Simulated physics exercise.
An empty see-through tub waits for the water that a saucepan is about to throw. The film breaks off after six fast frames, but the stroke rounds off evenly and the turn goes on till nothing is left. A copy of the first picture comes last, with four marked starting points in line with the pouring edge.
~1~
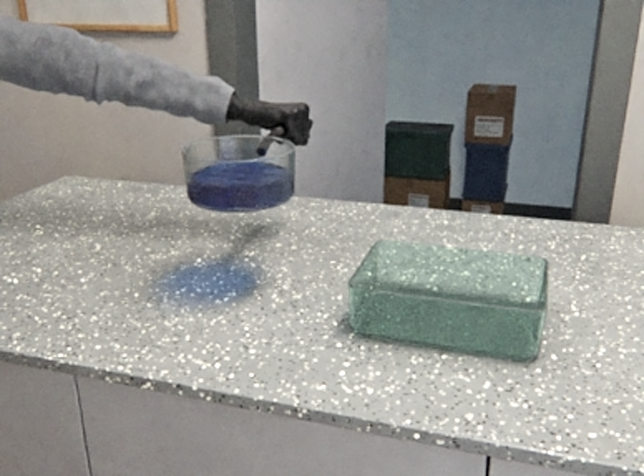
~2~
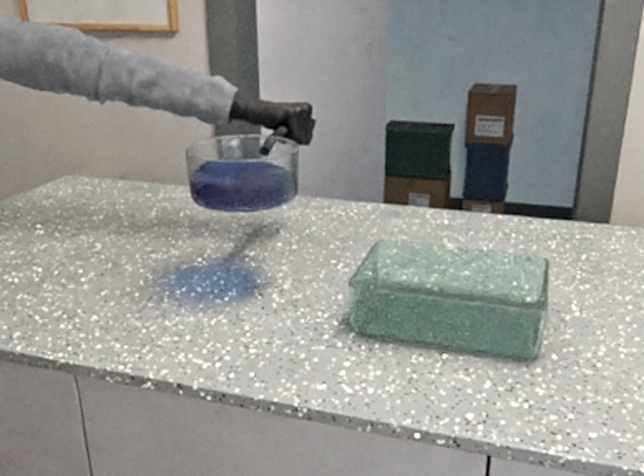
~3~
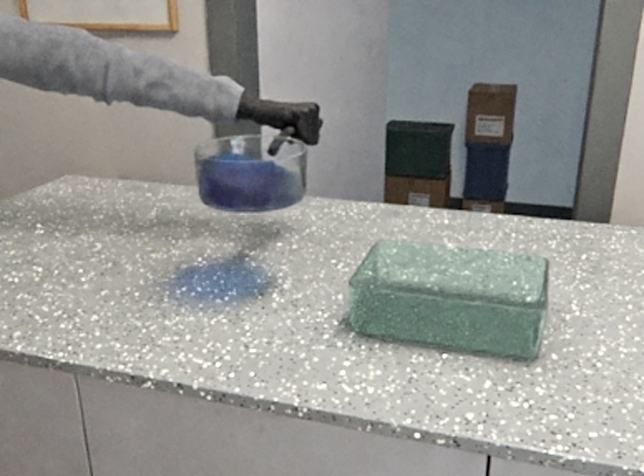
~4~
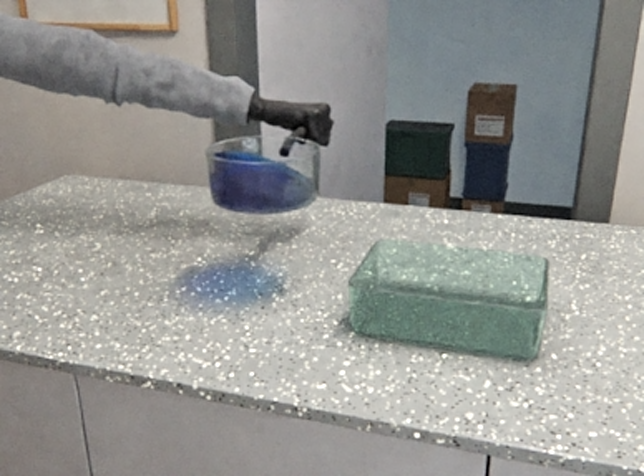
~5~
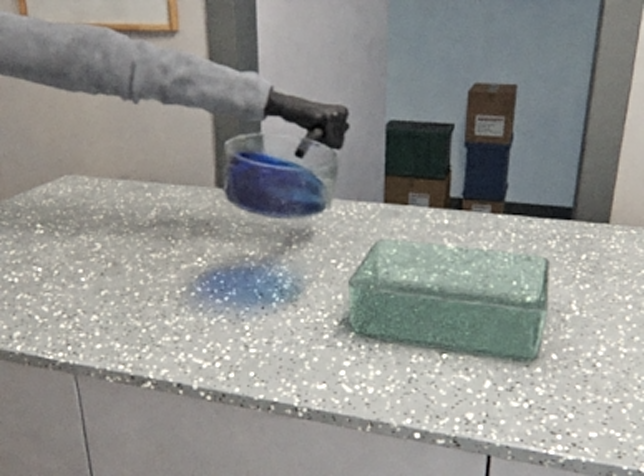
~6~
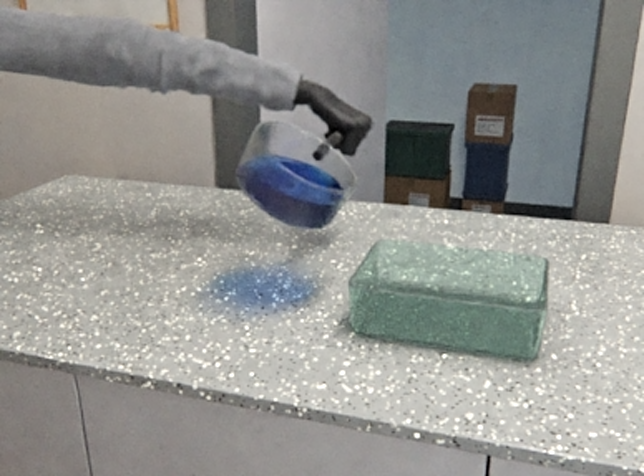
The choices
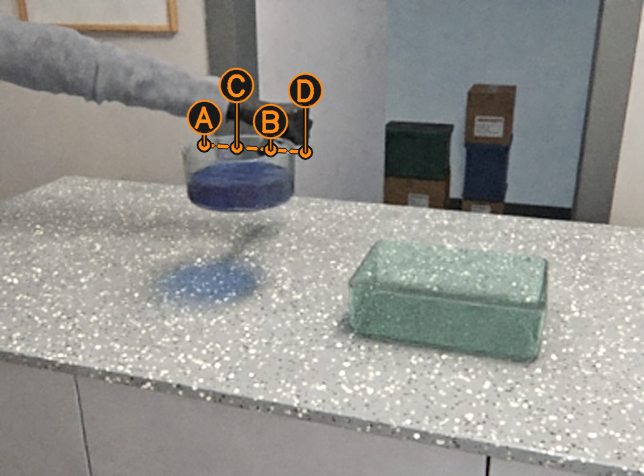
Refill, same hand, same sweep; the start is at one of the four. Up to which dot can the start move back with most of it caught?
I would pick dot B.
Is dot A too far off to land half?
Yes, it does.
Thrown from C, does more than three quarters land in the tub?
No, less.
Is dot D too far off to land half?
No.
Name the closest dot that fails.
C it is.
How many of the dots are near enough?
Two of the four.
On the marked copy, A at (204, 145); B at (270, 149); C at (236, 147); D at (305, 152).
For dot A, about 0 % lands in the tub, 99 % falls short.
For dot B, about 63 % lands in the tub, 25 % falls short and 12 % goes beside or beyond.
For dot C, about 22 % lands in the tub, 74 % falls short and 5 % goes beside or beyond.
For dot D, about 84 % lands in the tub, 3 % falls short and 14 % goes beside or beyond.
